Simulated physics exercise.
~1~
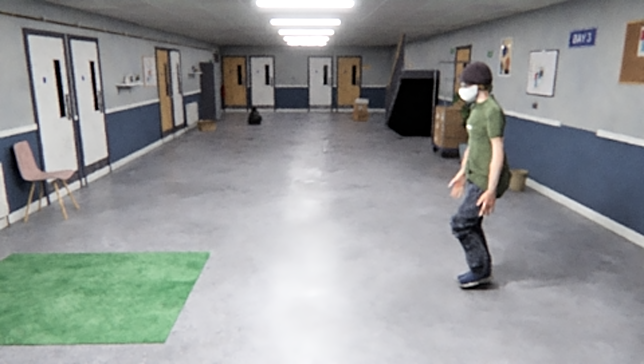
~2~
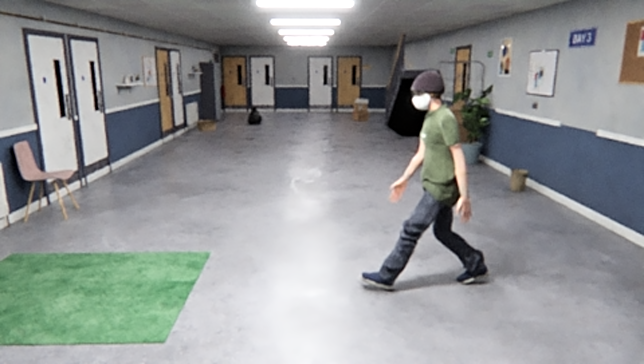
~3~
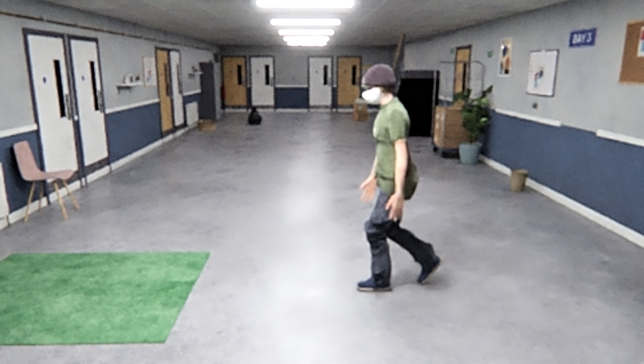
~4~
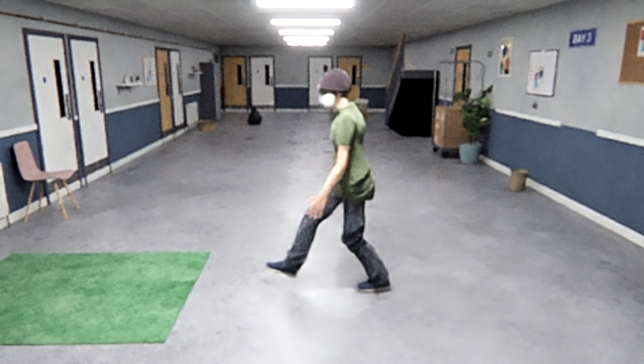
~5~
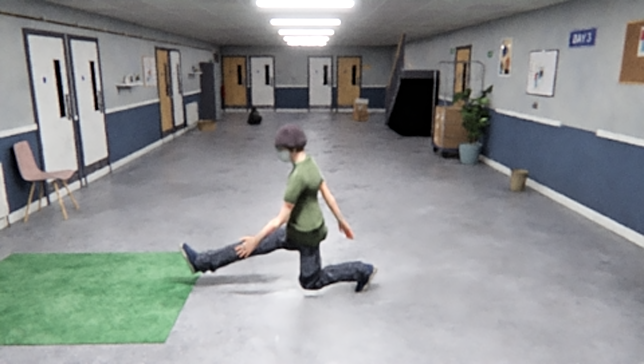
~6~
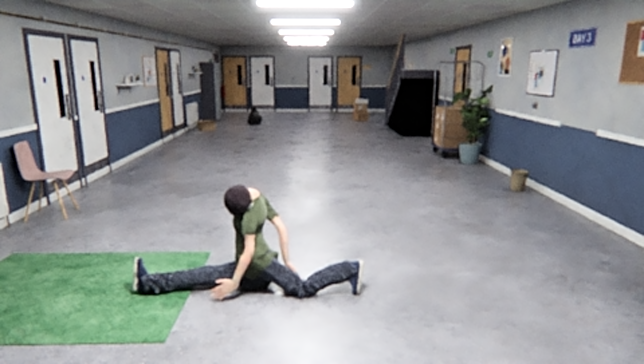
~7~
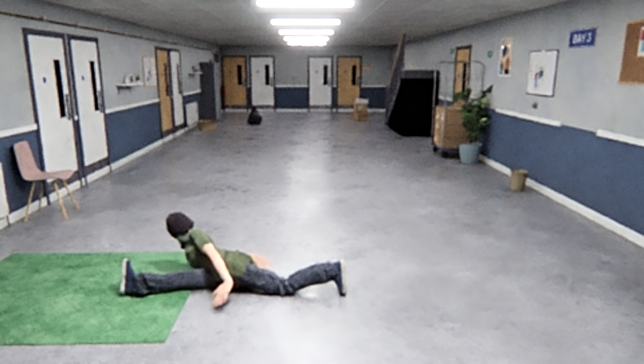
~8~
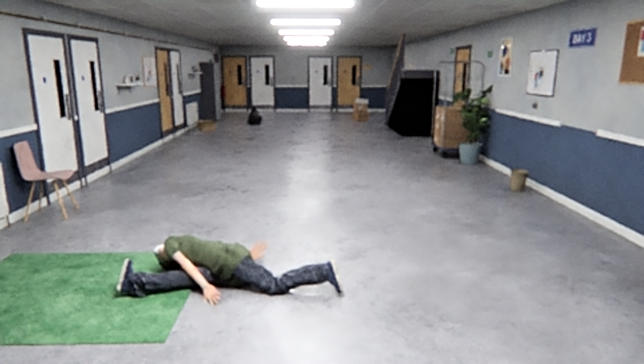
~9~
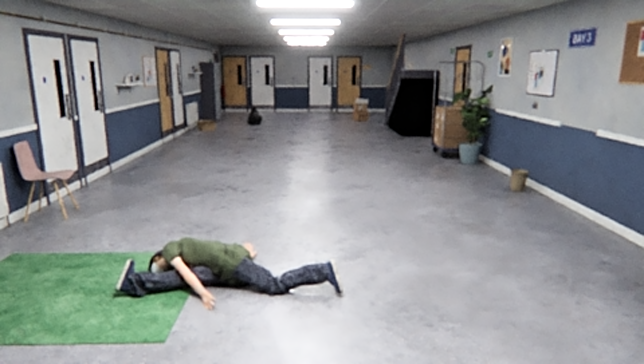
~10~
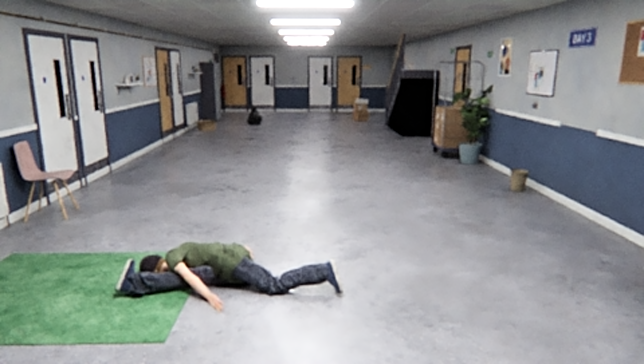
A person in a green shirt, dark trousers, a dark cap and a white face mask walks leftward along a wide hallway toward a green mat. Nearing it, the person swings the front leg far forward and sinks, the back knee bending to the floor. The legs slide apart into a low split, the front foot on the mat, as the torso folds down and the hands drop toward the floor. The body comes to rest slumped over the front leg, head beyond the mat's near edge and hips short of it, one arm stretched across the bare floor.
